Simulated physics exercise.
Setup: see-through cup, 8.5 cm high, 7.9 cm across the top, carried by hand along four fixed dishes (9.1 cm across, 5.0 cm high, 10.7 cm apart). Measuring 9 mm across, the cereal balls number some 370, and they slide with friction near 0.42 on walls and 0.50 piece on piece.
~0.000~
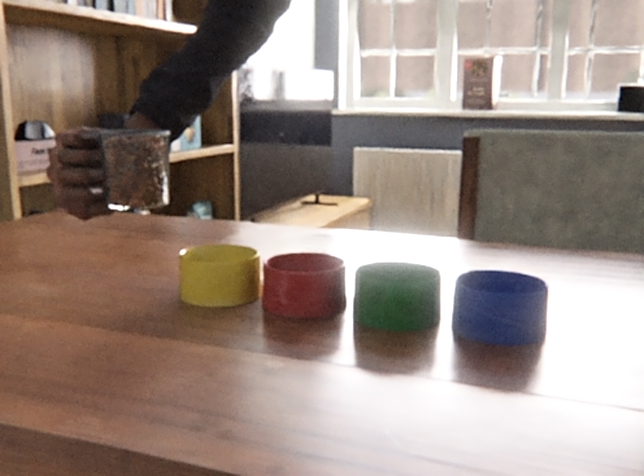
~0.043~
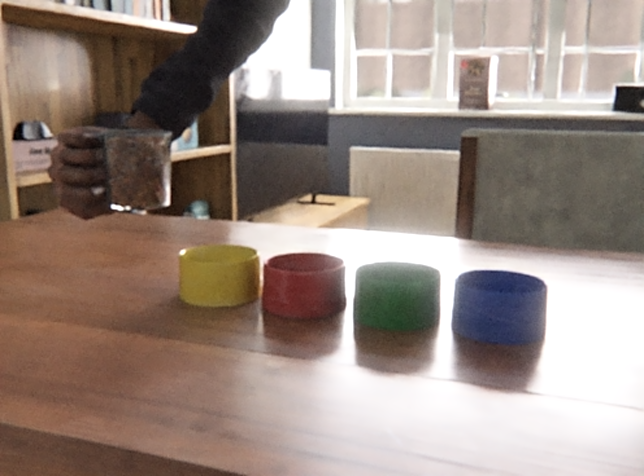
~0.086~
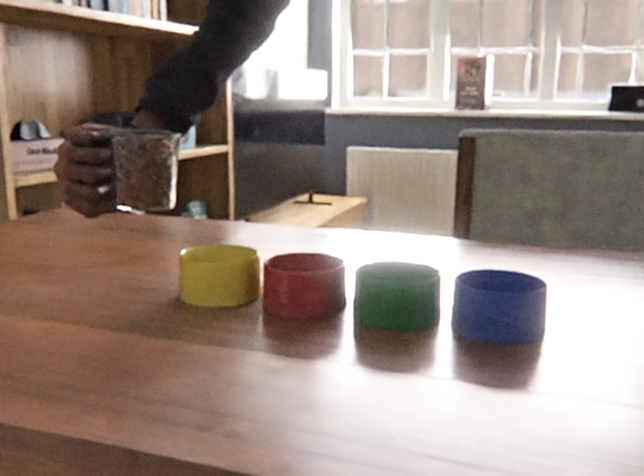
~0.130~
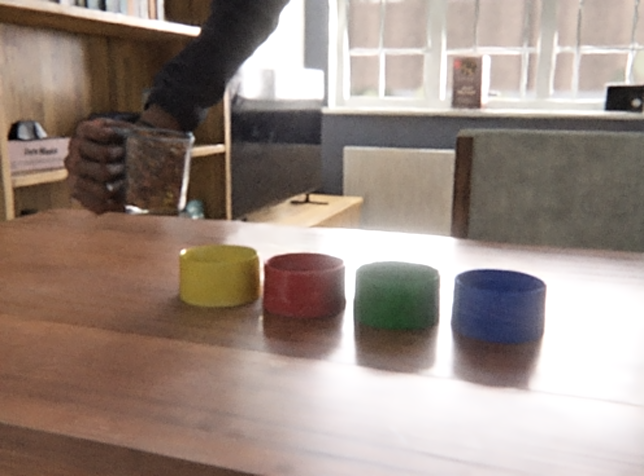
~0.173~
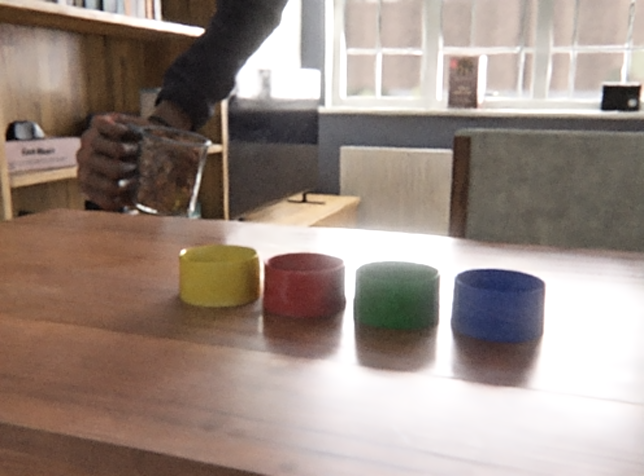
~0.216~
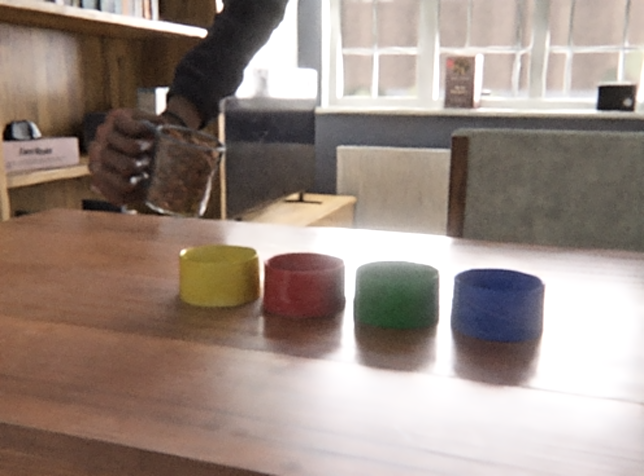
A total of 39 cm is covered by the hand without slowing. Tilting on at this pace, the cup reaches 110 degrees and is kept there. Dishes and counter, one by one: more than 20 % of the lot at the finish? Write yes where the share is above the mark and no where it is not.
Red: No, blue: Yes, green: No, yellow: No, counter: Yes.
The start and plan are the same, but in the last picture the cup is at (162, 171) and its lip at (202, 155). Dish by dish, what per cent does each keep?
Red: 40 / blue: 10 / green: 40 / yellow: 0.
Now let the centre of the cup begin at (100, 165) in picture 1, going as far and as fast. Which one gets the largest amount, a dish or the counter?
Largest amount ends at blue.
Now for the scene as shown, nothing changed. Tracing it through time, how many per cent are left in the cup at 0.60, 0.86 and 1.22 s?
100, 90, 15.
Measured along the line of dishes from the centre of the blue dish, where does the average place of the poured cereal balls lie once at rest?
Roughly 5 cm to the right.
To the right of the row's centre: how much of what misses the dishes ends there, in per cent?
100 %.
After 0.60 s, tilt 63 degrees; cup holds 100 %.
After 0.86 s, tilt 93 degrees; cup holds 90 %, blue 5 %.
Then, at 1.22 s, tilt 110 degrees; cup holds 15 %, blue 50 %.
At rest (2.1 s), red 0 %, blue 65 %, green 0 %, yellow 0 %, counter 35 %.
